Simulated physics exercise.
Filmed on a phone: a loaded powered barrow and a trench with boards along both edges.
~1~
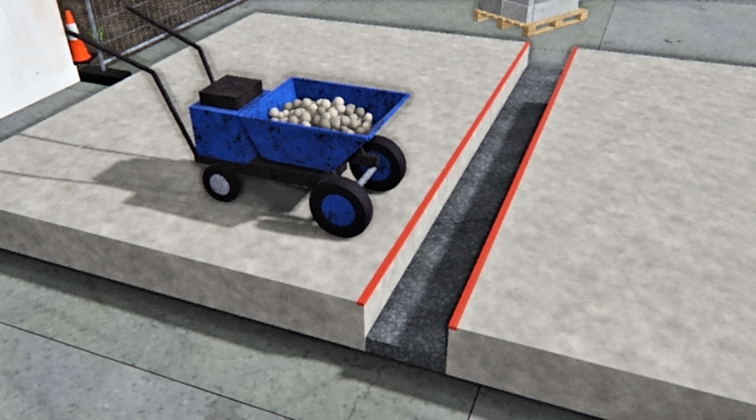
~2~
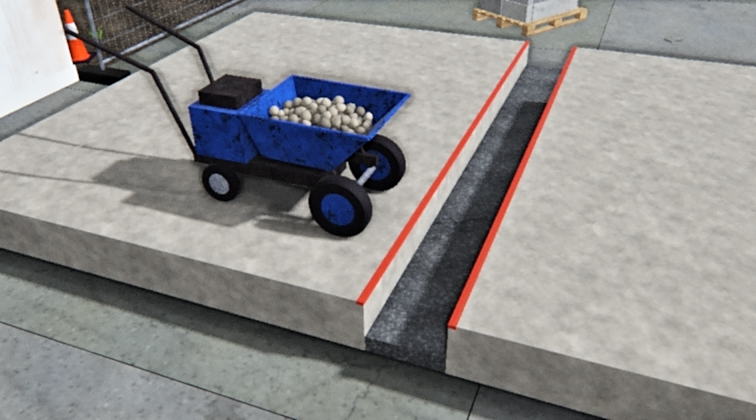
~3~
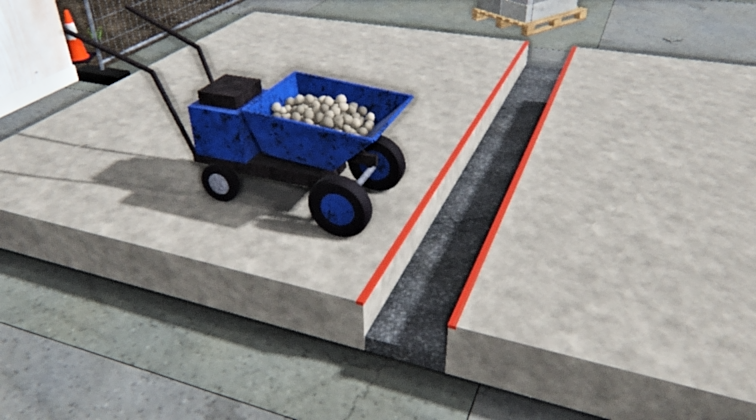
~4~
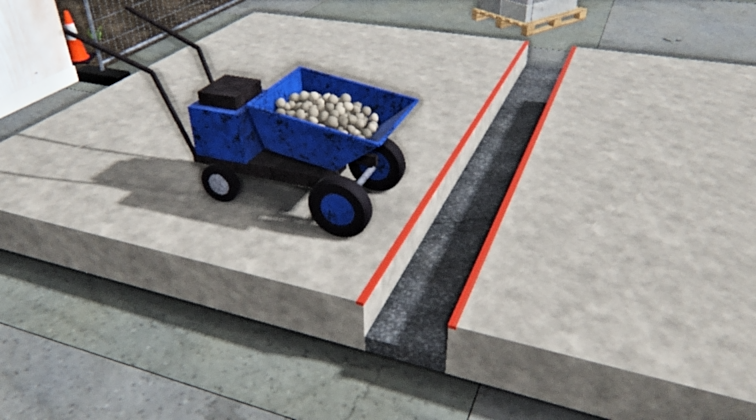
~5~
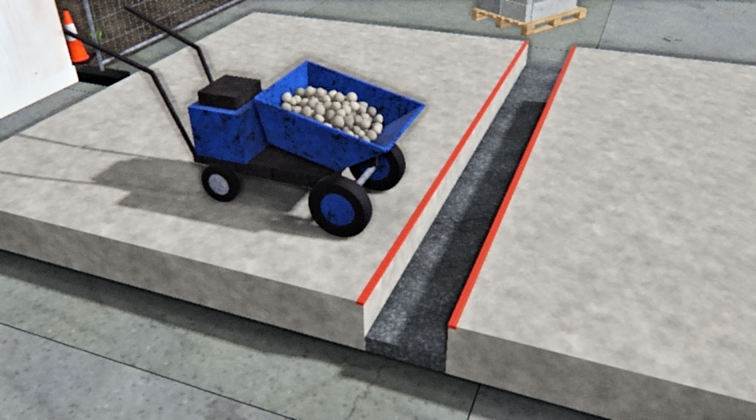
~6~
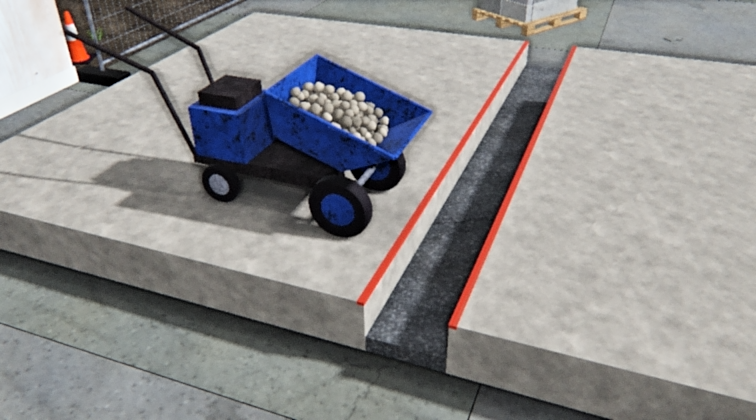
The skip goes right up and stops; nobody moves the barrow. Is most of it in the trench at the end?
The trench ends with the larger part of it.
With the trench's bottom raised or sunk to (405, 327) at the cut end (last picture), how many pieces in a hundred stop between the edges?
Near 80 %.
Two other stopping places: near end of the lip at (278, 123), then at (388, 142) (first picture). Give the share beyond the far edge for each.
Near 0 % and 20 %.
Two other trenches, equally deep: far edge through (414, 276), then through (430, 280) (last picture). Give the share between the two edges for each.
In turn 0 and 40 in a hundred.
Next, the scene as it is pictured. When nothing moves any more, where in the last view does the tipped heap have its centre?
Around (461, 256).
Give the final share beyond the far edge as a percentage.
Close to 0 per cent.
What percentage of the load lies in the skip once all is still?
Roughly 0 in a hundred.
Just after the last frame, skip tipped steeply; every one in the skip.
A moment on, skip tipped right over; roughly two thirds in the skip; roughly a third in or heaped over the trench.
Further on, skip tipped right over; every one in or heaped over the trench.
When it is over, skip tipped right over; every one in or heaped over the trench; not one beyond it.
